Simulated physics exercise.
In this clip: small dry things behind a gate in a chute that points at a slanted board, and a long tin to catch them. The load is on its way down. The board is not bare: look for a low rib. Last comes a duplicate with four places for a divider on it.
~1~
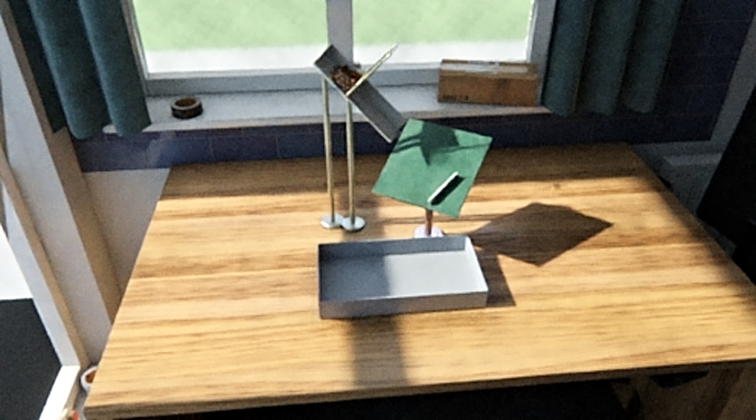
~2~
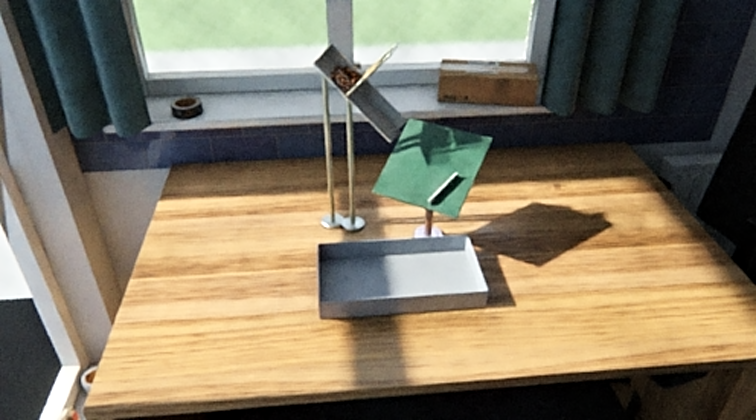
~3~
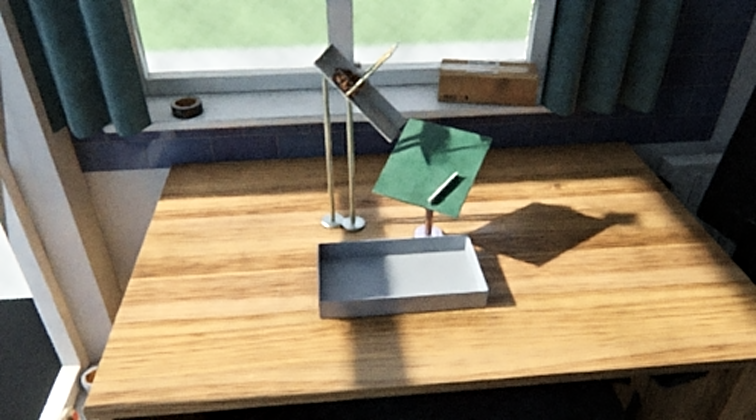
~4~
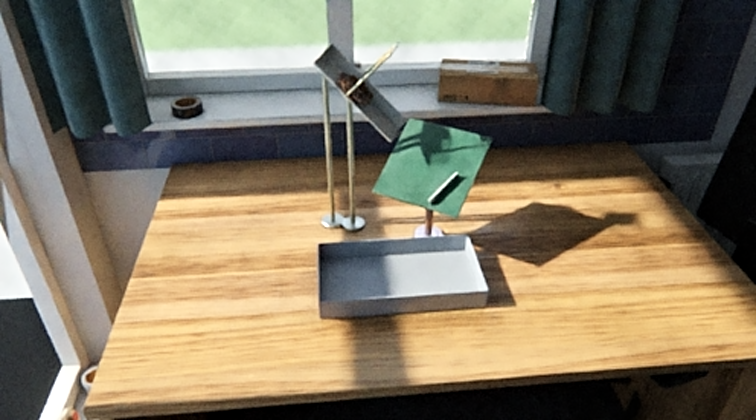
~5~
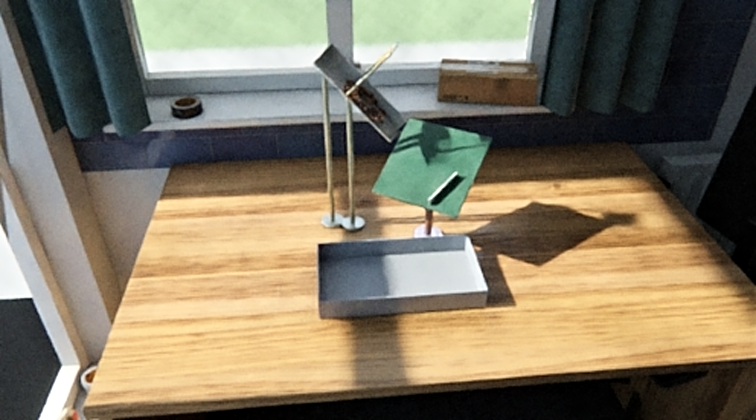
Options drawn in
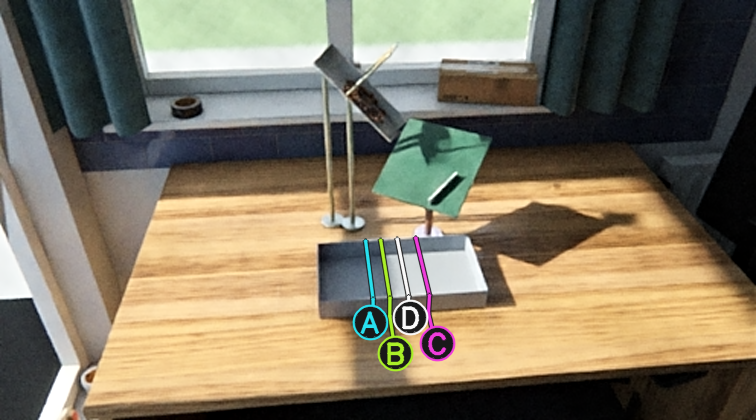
A wooden table by a bright window with teal curtains is seen from the front and slightly above. A grey chute on thin brass-coloured posts slopes down to the right towards a tilted green board with a short pale rib, behind a long, empty grey tin. Small brown bits start bunched high in the chute, then slide down its lower part, while the camera stays still.
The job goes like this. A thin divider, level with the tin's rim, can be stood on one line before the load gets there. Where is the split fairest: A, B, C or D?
Use line D.
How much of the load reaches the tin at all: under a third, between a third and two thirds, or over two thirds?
Over two thirds.
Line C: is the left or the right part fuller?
Left.
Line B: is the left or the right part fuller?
The right side.
On the marked copy, line A crosses the front rim at (372, 298); line B crosses the front rim at (389, 297); line C crosses the front rim at (429, 294); line D crosses the front rim at (408, 295).
With A, of what is caught, a small share on the left of the divider, all but a few on the right.
With B, of what is caught, a small share on the left of the divider, all but a few on the right.
With C, of what is caught, all but a few on the left of the divider, only a few on the right.
With D, of what is caught, close to a third on the left of the divider, close to two thirds on the right.
